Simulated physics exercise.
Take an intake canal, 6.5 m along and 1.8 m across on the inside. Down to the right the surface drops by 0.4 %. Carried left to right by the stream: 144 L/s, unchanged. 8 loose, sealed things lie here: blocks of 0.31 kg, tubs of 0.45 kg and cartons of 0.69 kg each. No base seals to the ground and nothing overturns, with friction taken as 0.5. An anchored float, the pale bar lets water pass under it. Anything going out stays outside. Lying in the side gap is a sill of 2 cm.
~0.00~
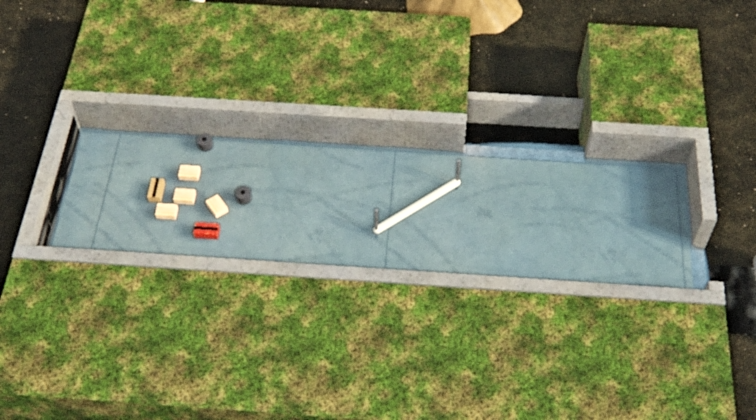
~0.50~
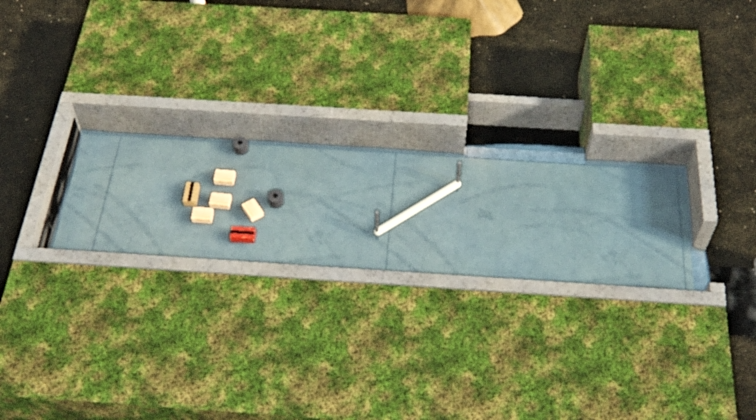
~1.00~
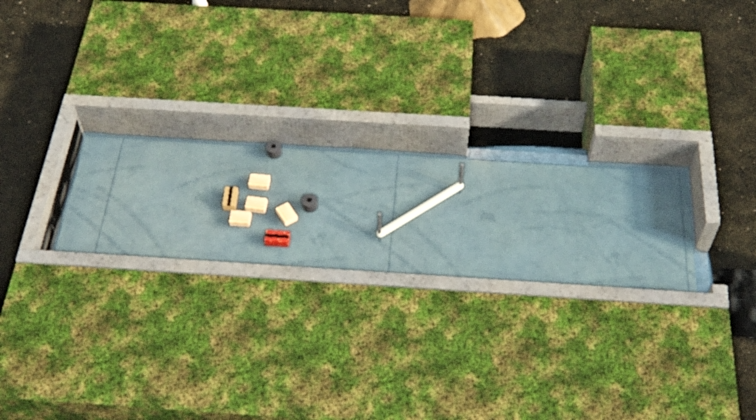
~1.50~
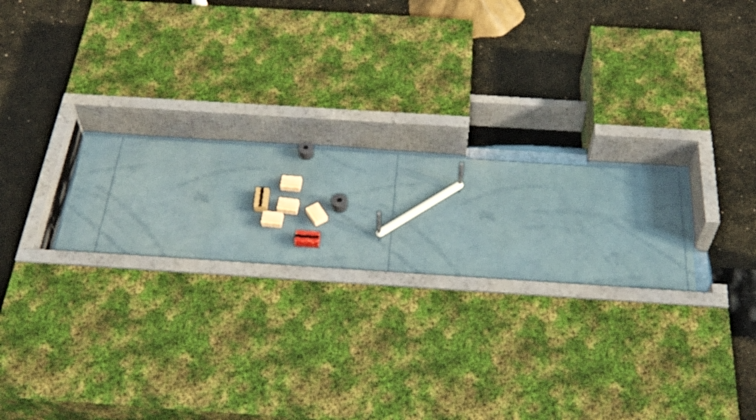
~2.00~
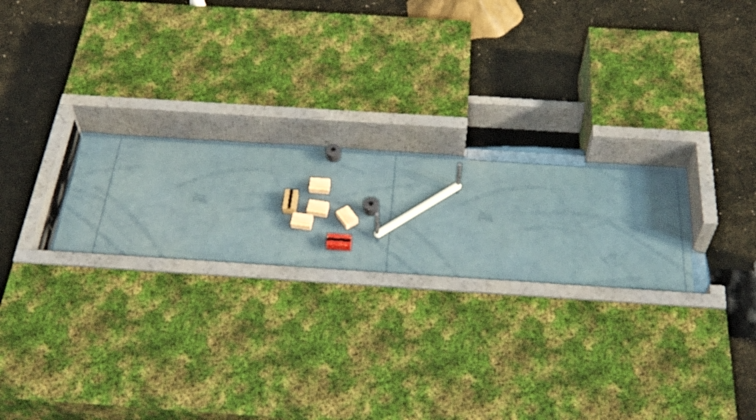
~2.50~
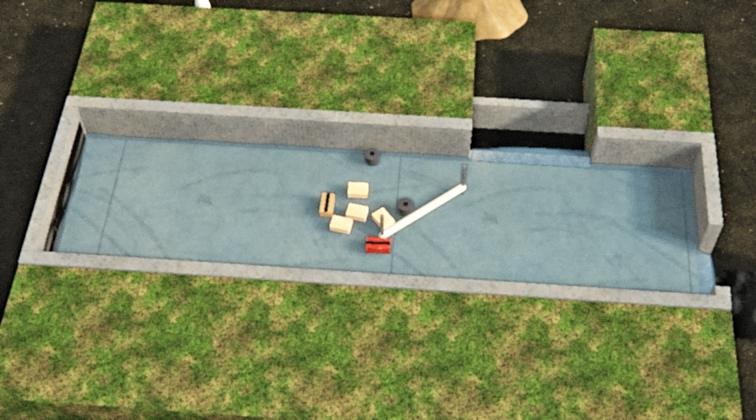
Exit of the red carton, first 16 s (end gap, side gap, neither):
Exit: End gap.
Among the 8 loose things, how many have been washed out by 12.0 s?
It comes to 8.
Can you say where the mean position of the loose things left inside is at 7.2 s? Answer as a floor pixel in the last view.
Centre of the remaining things: Roughly (556, 206).
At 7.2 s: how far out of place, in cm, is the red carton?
400 cm, give or take.
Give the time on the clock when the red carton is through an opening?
It should be at around 9.0 seconds.
After 3.5 s the red carton is near (444, 245), 2.4 m from its start, afloat; 0 of 8 are out; 8 afloat.
After 7.2 s the red carton is near (626, 236), 4.2 m from its start, afloat; 6 of 8 are out; 2 afloat.
After 12.0 s the red carton has gone out by the end gap; 8 of 8 are out; 0 afloat.
After 16.0 s the red carton has gone out by the end gap; 8 of 8 are out; 0 afloat.
